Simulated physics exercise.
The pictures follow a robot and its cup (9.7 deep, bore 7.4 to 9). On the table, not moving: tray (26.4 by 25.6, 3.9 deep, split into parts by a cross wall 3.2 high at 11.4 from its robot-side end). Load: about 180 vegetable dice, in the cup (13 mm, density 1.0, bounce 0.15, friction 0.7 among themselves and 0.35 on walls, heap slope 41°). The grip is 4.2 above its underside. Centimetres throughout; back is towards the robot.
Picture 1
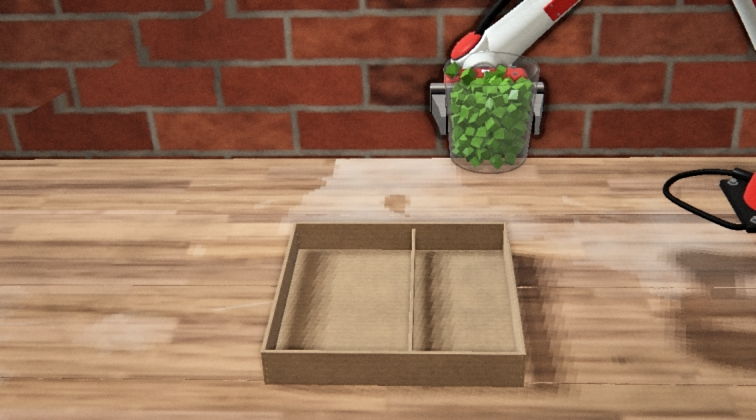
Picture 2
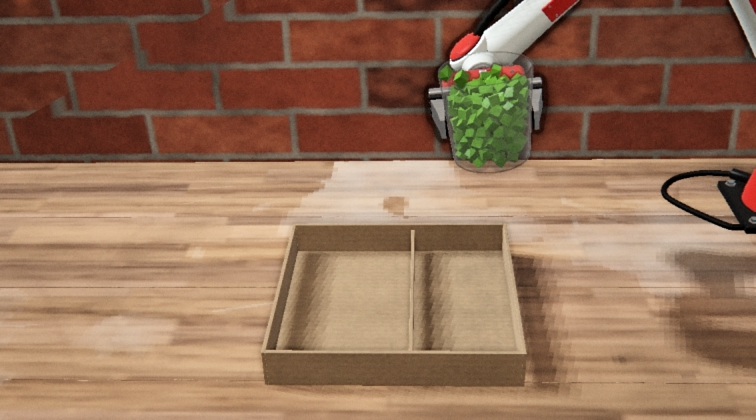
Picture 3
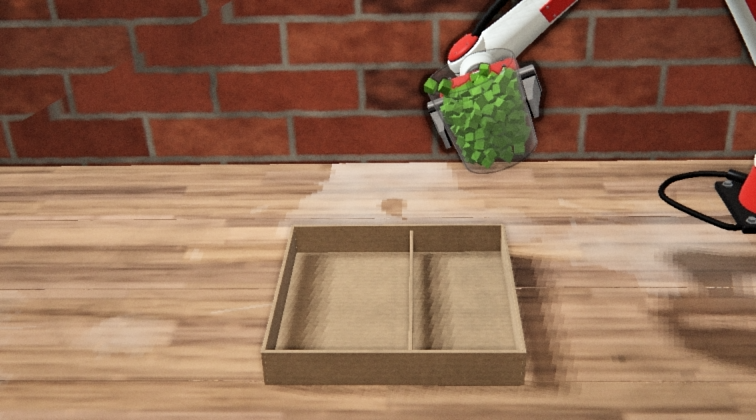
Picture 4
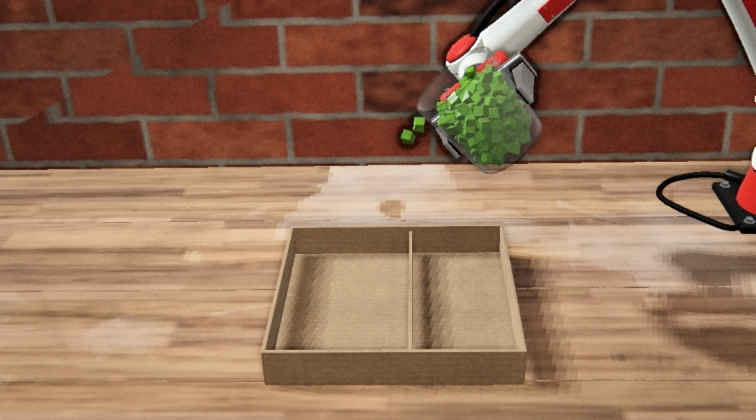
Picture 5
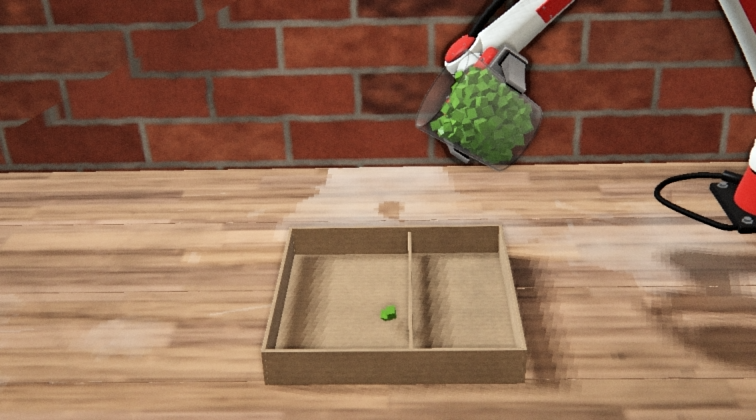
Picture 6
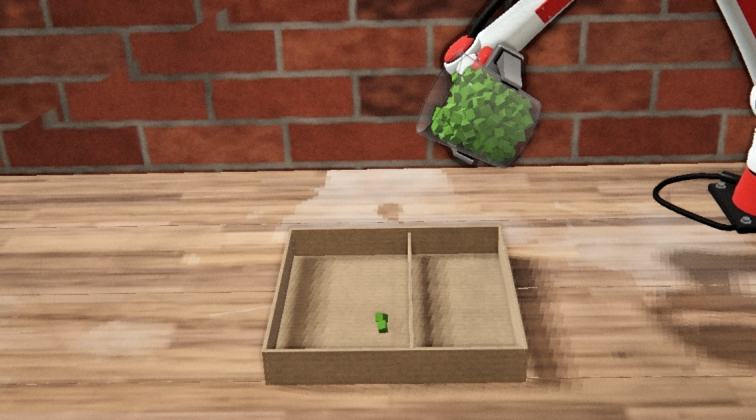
A white and red robot arm grips a clear cup heaped with green cubes at the upper right, in front of a red brick wall, seen from a fixed, slightly raised view. Below it, an open tan tray split in two by a divider rests on a wooden table. The arm tilts the cup steadily leftward, and two cubes drop into the tray's left section.
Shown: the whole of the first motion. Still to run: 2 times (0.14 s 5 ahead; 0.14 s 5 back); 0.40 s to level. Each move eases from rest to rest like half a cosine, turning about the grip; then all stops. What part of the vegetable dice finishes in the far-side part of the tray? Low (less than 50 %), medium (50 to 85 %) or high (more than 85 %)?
Answer: Low; less than 50 % of the vegetable dice finish in the far-side part of the tray.
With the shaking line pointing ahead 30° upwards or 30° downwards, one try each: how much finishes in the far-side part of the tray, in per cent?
Some 35 and 5 per cent.
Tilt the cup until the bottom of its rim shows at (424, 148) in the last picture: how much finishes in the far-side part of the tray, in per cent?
About 60 per cent.
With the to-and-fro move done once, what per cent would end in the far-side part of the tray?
Then about 15 per cent.
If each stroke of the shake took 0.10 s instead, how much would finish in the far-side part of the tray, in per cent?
In that case some 35 per cent.
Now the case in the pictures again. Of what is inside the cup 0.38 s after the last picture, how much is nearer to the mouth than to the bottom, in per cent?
Roughly 40 per cent.
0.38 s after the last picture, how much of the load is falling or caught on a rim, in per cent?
Roughly 3 per cent.
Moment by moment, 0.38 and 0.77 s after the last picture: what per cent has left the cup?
About 15, 20.
Then, 0.38 s later, tilted 60° forward, highest piece 27 above the table; 154 in the cup, 18 in the far-side part, 2 in the robot-side part, 6 in flight or on a rim.
Then, 0.77 s later, tilted 28° forward, highest piece 28 above the table; 142 in the cup, 33 in the far-side part, 5 in the robot-side part.
Then, 1.16 s later, level, highest piece 30 above the table; 142 in the cup, 33 in the far-side part, 5 in the robot-side part.
Then, 2.21 s later, level, highest piece 30 above the table; 142 in the cup, 33 in the far-side part, 5 in the robot-side part.
At rest, 142 in the cup, 33 in the far-side part, 5 in the robot-side part. That is 18 % in the far-side part of the tray.
